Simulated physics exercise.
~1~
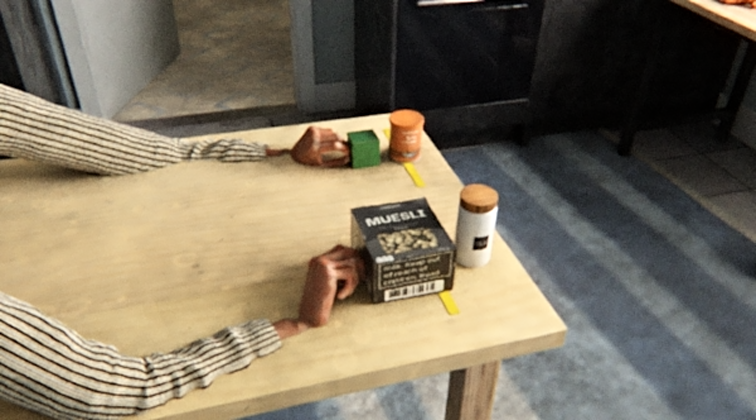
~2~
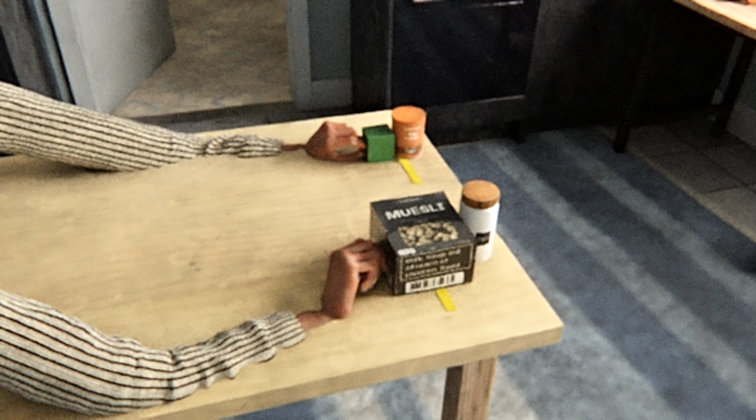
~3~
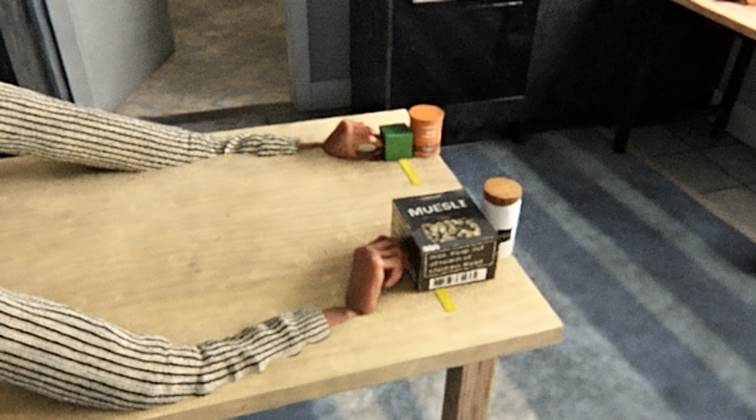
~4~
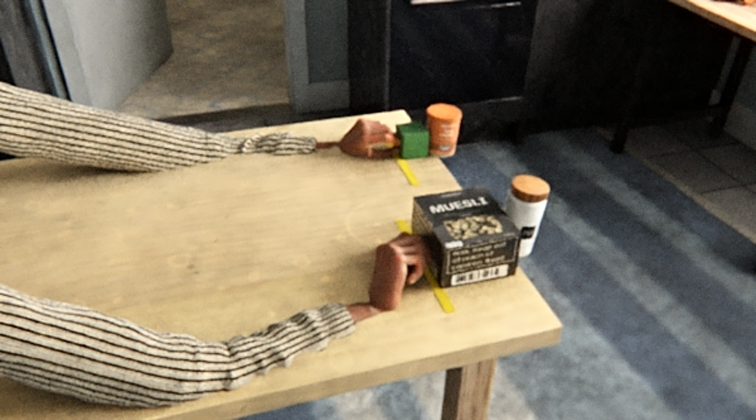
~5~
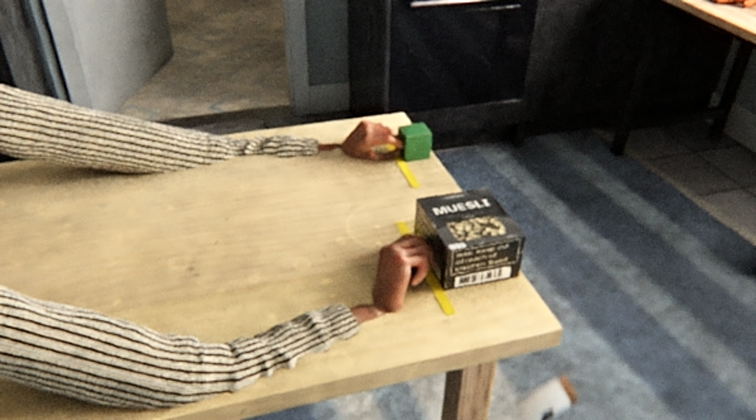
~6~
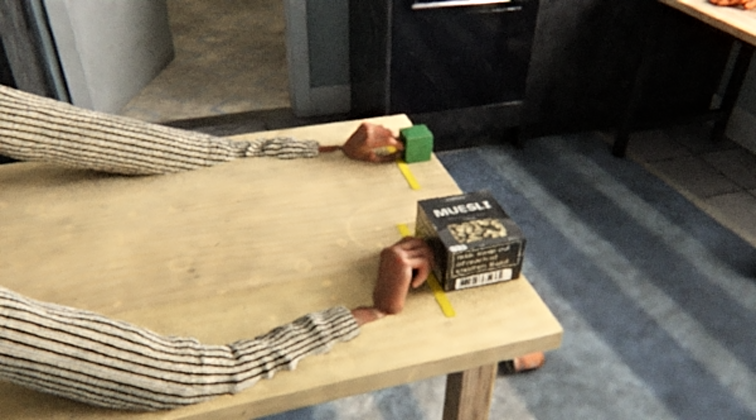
Hands in striped sleeves pushing a muesli box and green block rightward, sending a white jar and orange pot off the table.
